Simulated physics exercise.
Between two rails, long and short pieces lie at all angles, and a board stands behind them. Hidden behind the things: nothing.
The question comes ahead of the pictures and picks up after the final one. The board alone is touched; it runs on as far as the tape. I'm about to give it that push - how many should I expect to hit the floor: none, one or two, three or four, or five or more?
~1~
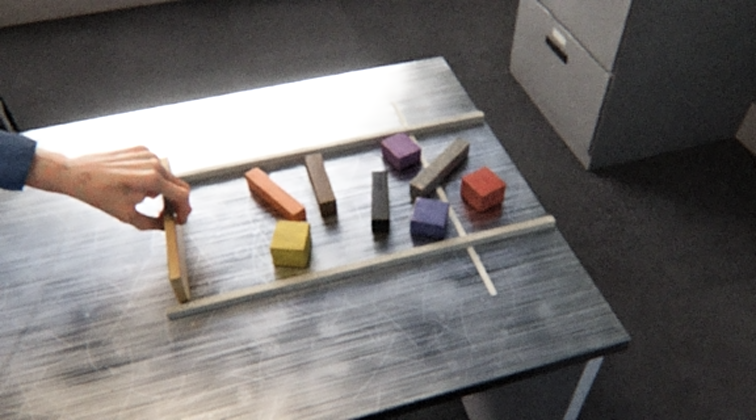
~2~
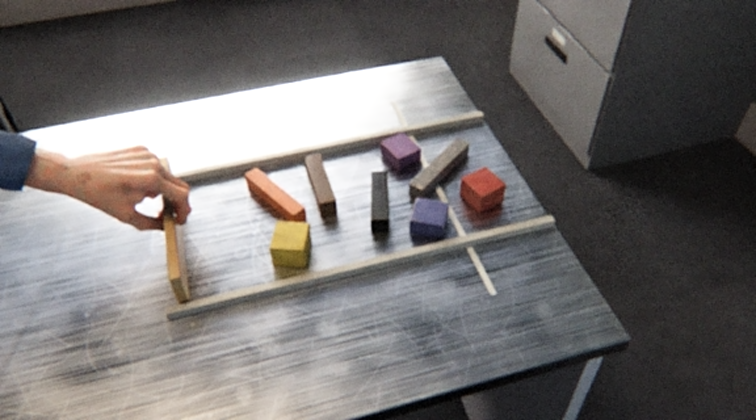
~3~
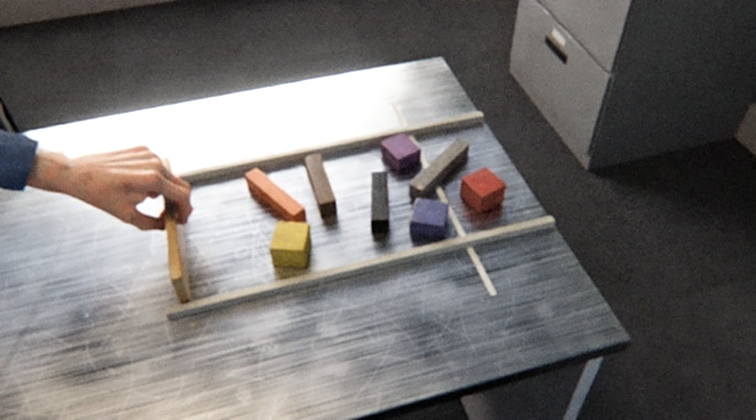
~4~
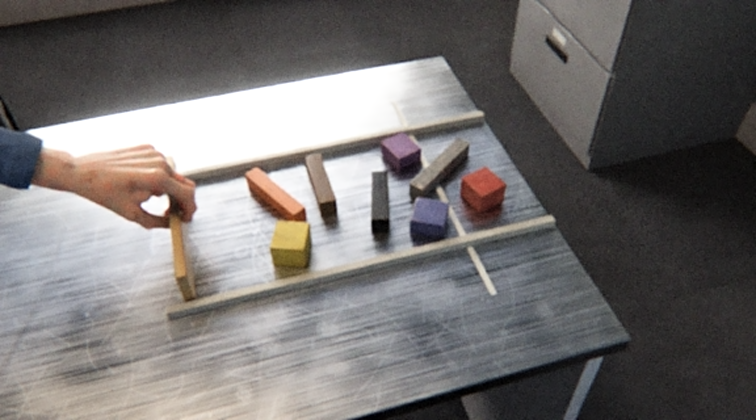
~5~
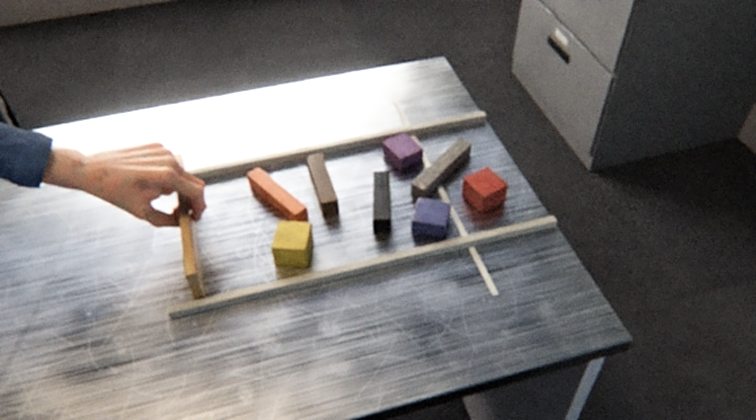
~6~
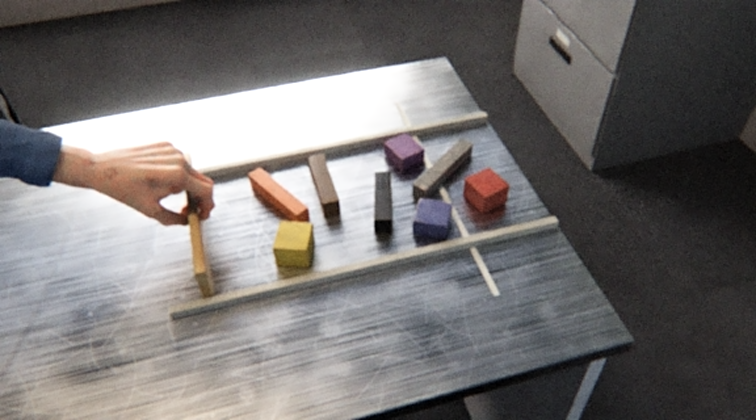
Expect none.
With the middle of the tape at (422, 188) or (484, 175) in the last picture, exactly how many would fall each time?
Respectively 0 and 4.
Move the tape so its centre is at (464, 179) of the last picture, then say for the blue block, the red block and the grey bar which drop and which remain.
Blue block: Stays in place; red block: Goes down; grey bar: Goes down.
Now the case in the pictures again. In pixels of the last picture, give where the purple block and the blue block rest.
In the last picture the purple block sits around (465, 140) and the blue block around (508, 213).
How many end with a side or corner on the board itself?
It's 2 of them.
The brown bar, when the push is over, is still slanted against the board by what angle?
I'd say it's about 0° out of line.
Soon after, none off yet; red block at rest near (486, 191); grey bar at rest near (443, 169); purple block at rest near (404, 152).
After that, none off yet; red block at rest near (486, 191); grey bar moving near (449, 166); purple block at rest near (404, 152).
In the end, the number that fall off is zero.
